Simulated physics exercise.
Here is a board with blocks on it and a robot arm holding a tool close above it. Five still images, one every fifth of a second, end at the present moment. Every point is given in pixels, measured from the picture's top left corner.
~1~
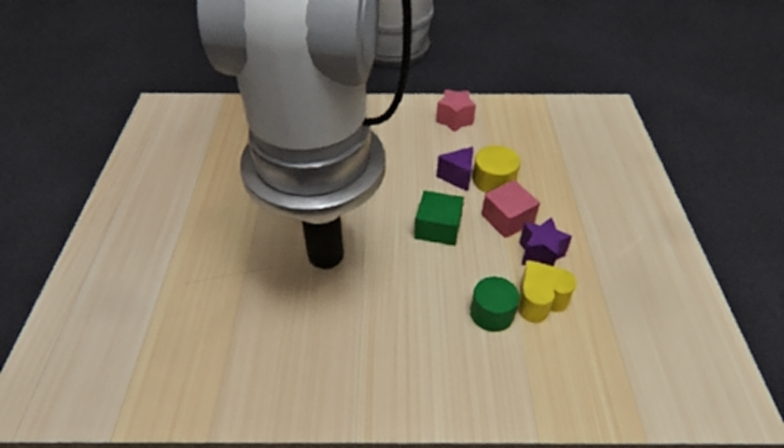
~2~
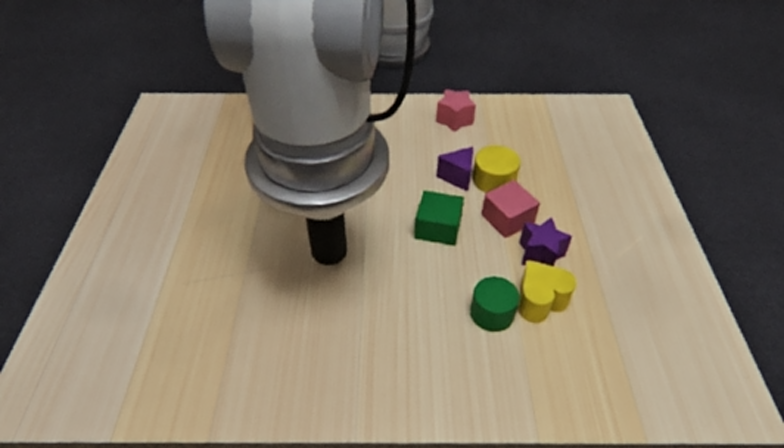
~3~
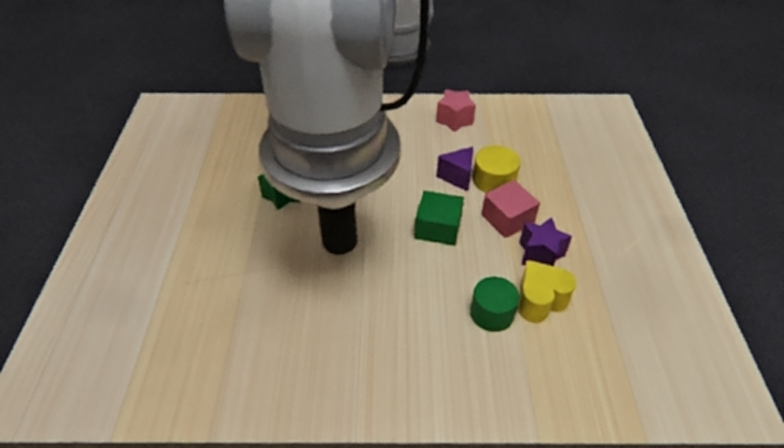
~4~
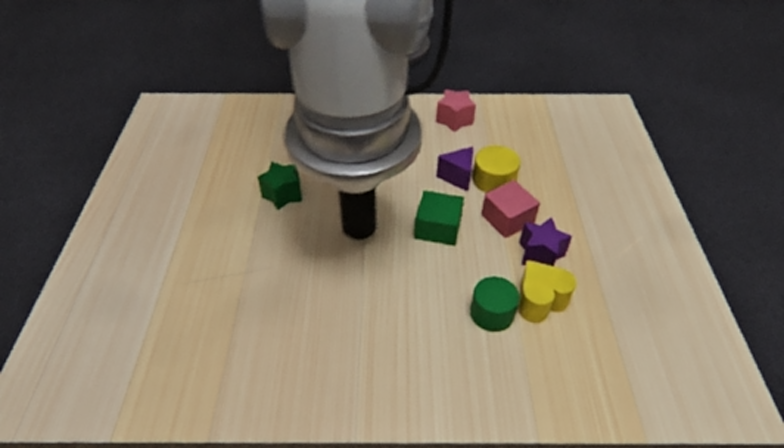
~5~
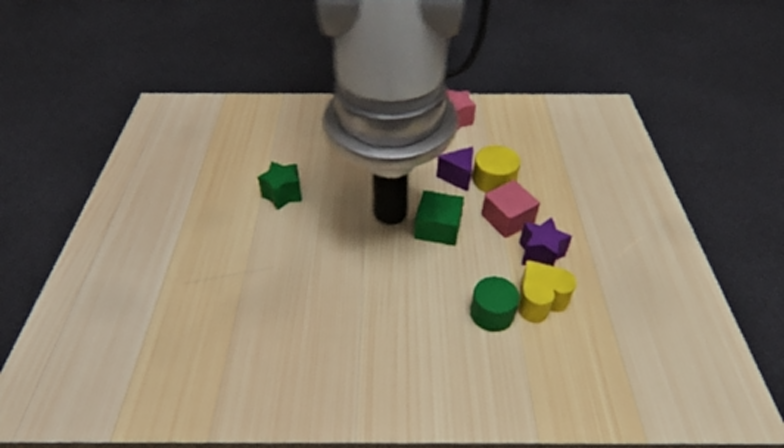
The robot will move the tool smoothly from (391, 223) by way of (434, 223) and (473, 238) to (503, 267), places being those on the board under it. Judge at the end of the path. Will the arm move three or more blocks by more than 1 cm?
Short answer: Yes.
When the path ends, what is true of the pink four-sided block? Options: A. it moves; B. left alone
Choice A: It moves.
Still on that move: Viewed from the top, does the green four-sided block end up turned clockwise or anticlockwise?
My prediction: CCW.
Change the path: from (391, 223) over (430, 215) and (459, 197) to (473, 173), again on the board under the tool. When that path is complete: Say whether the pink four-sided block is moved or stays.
The block stays on its spot.
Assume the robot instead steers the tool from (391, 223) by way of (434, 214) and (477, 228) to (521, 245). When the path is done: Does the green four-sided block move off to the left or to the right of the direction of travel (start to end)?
Facing from start to end, it will go to the right.
The first path, step by step. One third of the way, tool at (435, 213); green four-sided block at (474, 210); pink four-sided block at (519, 197).
Two thirds of the way, tool at (475, 228); green four-sided block at (517, 224); pink four-sided block at (534, 195), turned 30° anticlockwise; purple star at (560, 238).
At the end, tool at (505, 257); green four-sided block at (546, 240), turned 30° anticlockwise; pink four-sided block at (534, 195), turned 30° anticlockwise; yellow heart block still; purple star at (591, 242), turned 15° anticlockwise.
